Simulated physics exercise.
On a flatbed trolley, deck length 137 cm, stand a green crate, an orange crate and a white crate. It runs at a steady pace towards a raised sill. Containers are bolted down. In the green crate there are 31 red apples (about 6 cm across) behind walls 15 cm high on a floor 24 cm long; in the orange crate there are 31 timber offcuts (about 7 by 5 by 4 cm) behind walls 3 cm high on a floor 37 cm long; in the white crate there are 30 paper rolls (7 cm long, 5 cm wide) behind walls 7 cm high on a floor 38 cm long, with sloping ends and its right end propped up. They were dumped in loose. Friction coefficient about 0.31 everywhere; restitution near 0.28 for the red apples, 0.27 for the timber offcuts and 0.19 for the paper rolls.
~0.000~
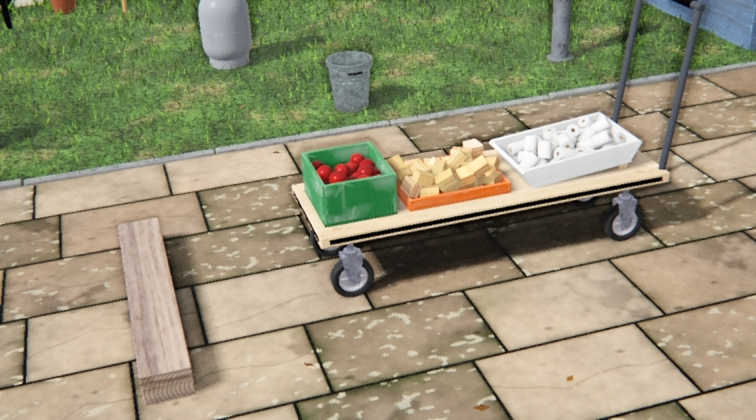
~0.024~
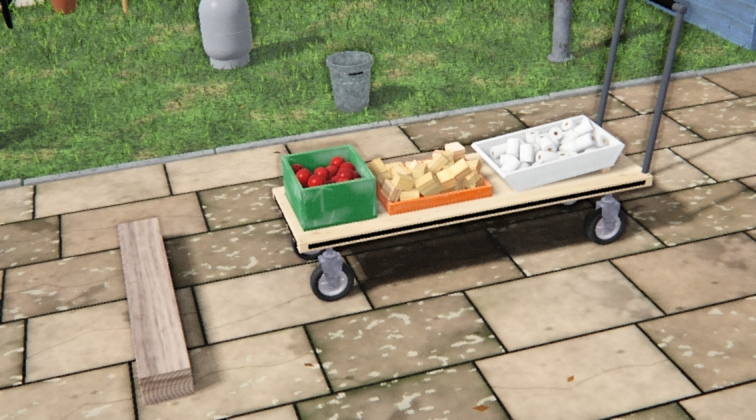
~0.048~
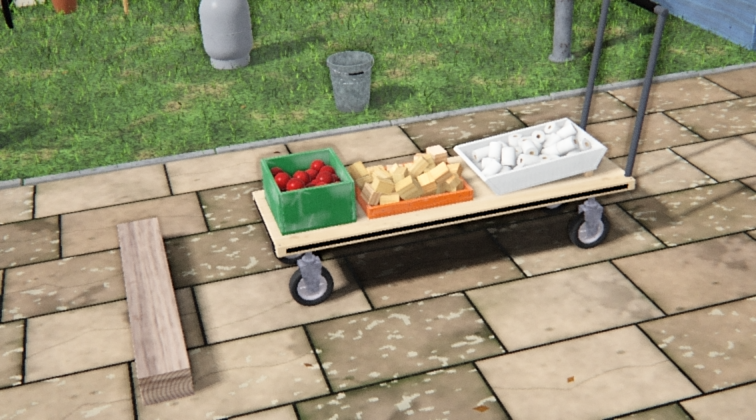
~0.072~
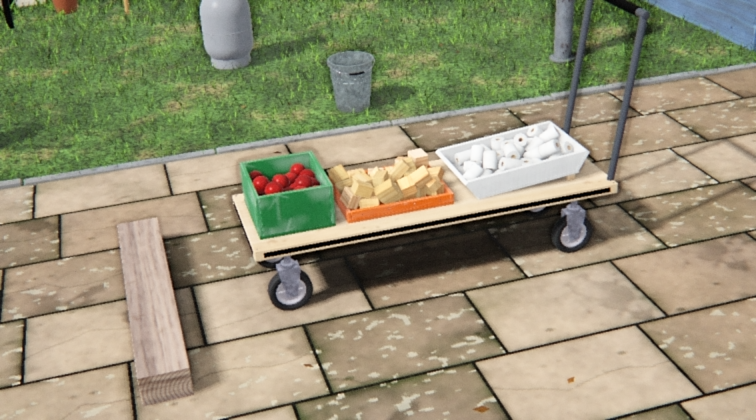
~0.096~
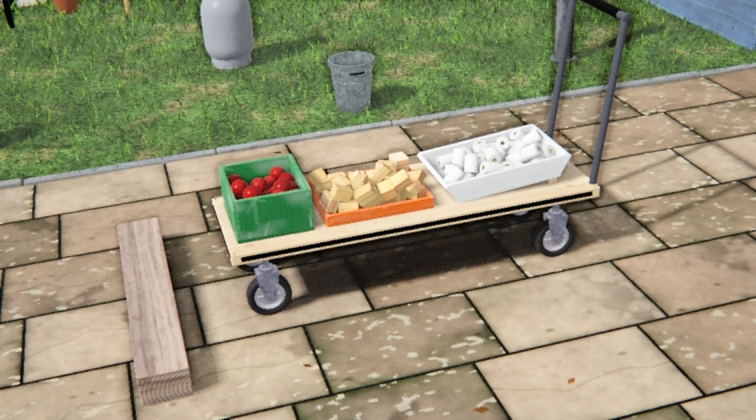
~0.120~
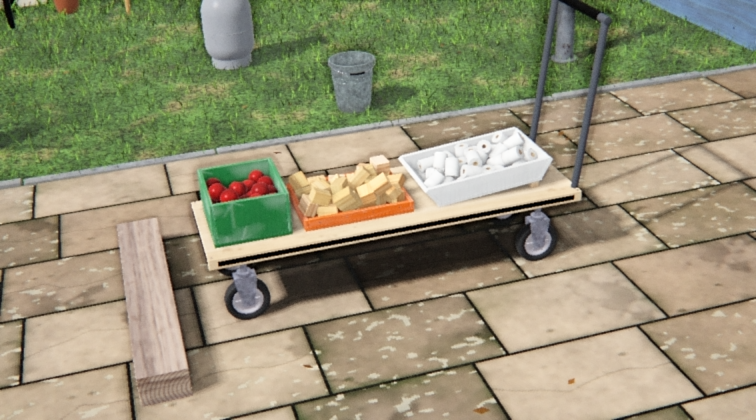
On a paved patio beside grass, a flatbed trolley carrying green, orange and white crates of loose items rolling steadily left.
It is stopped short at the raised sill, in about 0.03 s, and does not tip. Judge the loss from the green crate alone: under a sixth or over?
It sheds under a sixth of them.
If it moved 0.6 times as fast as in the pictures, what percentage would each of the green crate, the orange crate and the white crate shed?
Then green crate 0, orange crate 20, white crate 30 per cent.
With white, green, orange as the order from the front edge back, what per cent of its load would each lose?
Then green crate 10, orange crate 40, white crate 50 per cent.
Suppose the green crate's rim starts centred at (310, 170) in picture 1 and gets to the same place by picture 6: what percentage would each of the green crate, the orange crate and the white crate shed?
Then green crate 0, orange crate 30, white crate 30 per cent.
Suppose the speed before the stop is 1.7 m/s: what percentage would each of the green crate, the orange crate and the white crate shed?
In that case green crate 0, orange crate 20, white crate 20 per cent.
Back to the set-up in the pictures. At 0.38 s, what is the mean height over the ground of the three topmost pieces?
Some 70 cm up.
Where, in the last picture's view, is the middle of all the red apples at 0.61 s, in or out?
Near (190, 213).
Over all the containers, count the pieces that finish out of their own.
About 35.
After 0.16 s, impact.
After 0.26 s, 0 of 31 out of the green crate, 5 of 31 out of the orange crate and 4 of 30 out of the white crate.
After 0.38 s, 0 of 31 out of the green crate, 10 of 31 out of the orange crate and 11 of 30 out of the white crate.
After 0.61 s, 2 of 31 out of the green crate, 13 of 31 out of the orange crate and 15 of 30 out of the white crate.
Outcome (at 1.11 s), 2 of 31 out of the green crate, 16 of 31 out of the orange crate and 15 of 30 out of the white crate. Asked share, 2 of 31, 6 per cent.
